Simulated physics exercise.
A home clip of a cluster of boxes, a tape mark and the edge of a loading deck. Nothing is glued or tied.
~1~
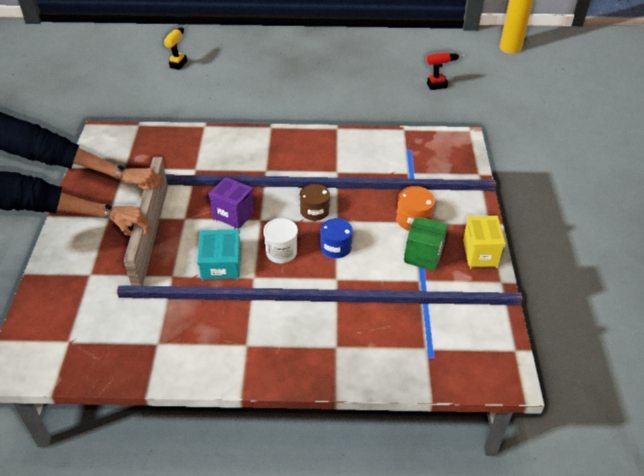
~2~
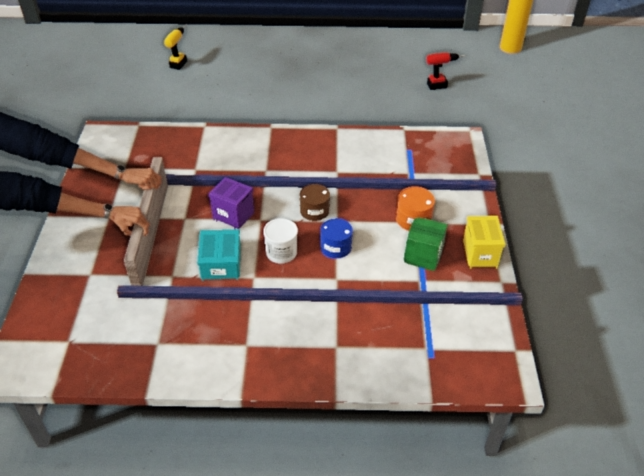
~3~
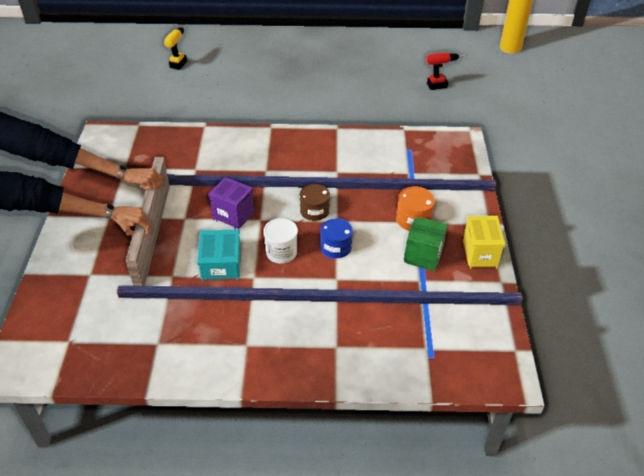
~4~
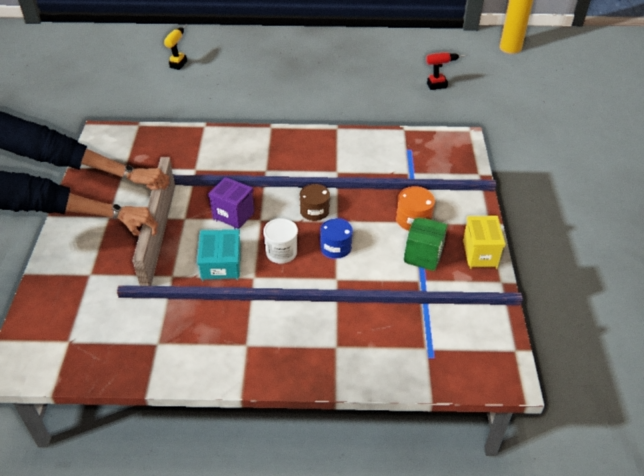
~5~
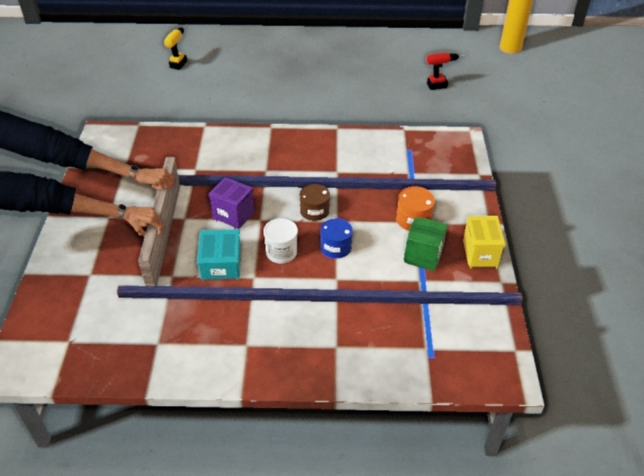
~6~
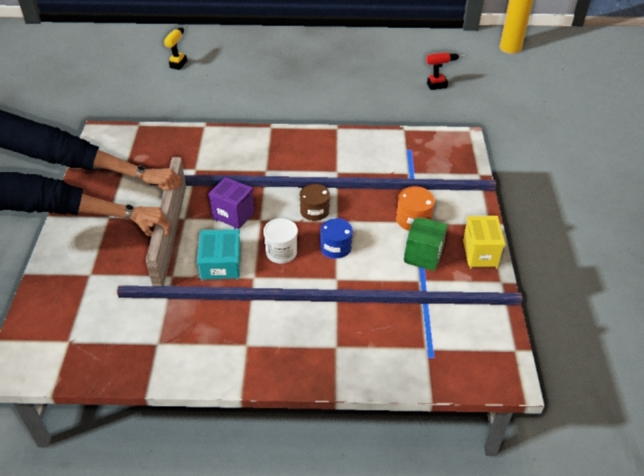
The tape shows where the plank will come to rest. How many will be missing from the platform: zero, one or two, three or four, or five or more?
In the end the number that fall off is one or two.
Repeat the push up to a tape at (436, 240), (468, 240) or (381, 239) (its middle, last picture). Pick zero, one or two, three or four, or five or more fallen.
One after another: Three to four; at least five; none at all.
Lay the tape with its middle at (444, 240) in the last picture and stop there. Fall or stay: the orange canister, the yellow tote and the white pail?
The orange canister goes over; the yellow tote goes over; the white pail remains up.
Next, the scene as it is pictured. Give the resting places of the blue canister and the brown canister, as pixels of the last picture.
First (495, 233), then (463, 201).
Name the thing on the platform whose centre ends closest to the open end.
That is the orange canister.
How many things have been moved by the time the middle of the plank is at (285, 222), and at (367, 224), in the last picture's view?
First 5, then 8.
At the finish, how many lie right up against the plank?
The number is 2.
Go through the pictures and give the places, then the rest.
In the first picture, yellow tote (483, 242); green parcel (425, 244); orange canister (415, 209); plank (148, 220); tape (419, 240).
In the second picture, green parcel (425, 244); blue canister (336, 238).
In the third picture, orange canister (415, 209); brown canister (315, 203).
In the fourth picture, yellow tote (483, 242); white pail (281, 241).
In the fifth picture, green parcel (425, 244); purple tote (232, 204).
In the sixth picture, yellow tote (483, 242); green parcel (425, 244); orange canister (415, 209); plank (168, 220); tape (419, 240).
A little later, none off yet; yellow tote at rest near (483, 242); green parcel at rest near (425, 244); orange canister at rest near (415, 209).
When it is over, the number that fall off is one or two; down, yellow tote.
